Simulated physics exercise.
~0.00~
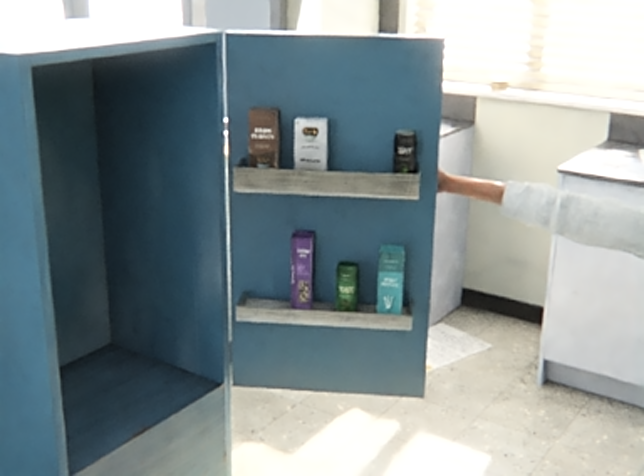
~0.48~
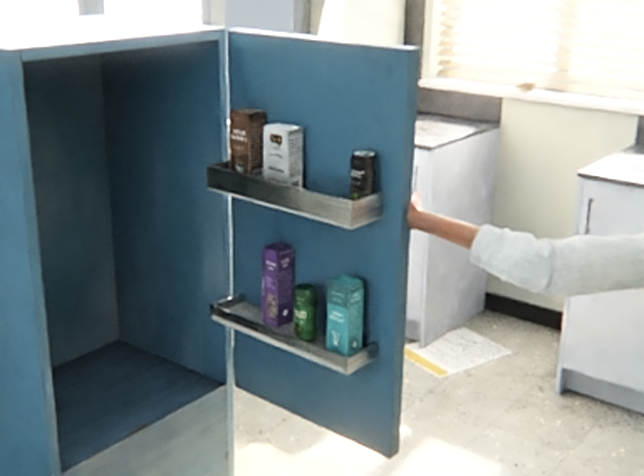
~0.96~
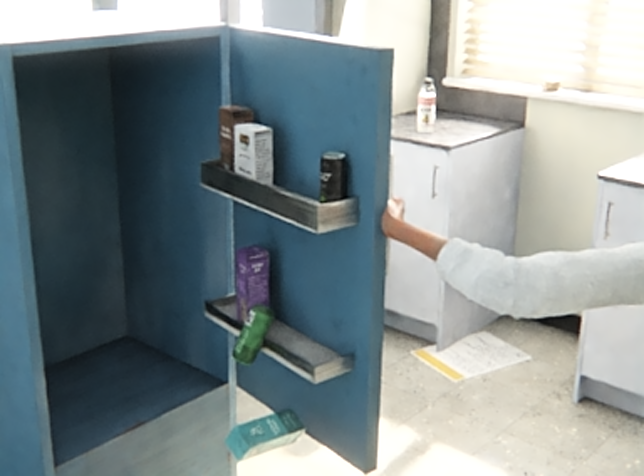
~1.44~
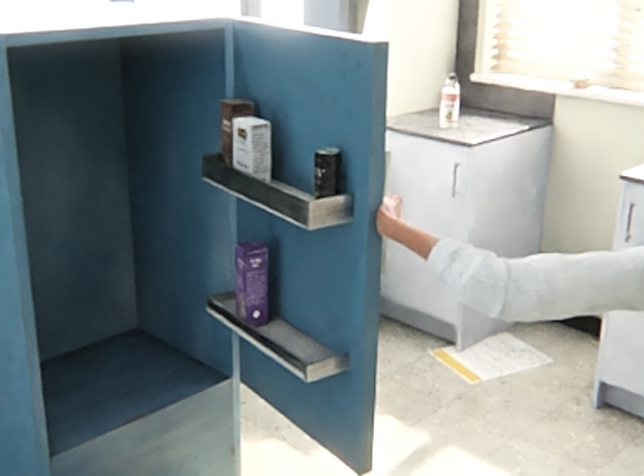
Blue cabinet door pushed partway towards shut by a hand, green and turquoise containers tumbling off the lower rack, others staying upright.
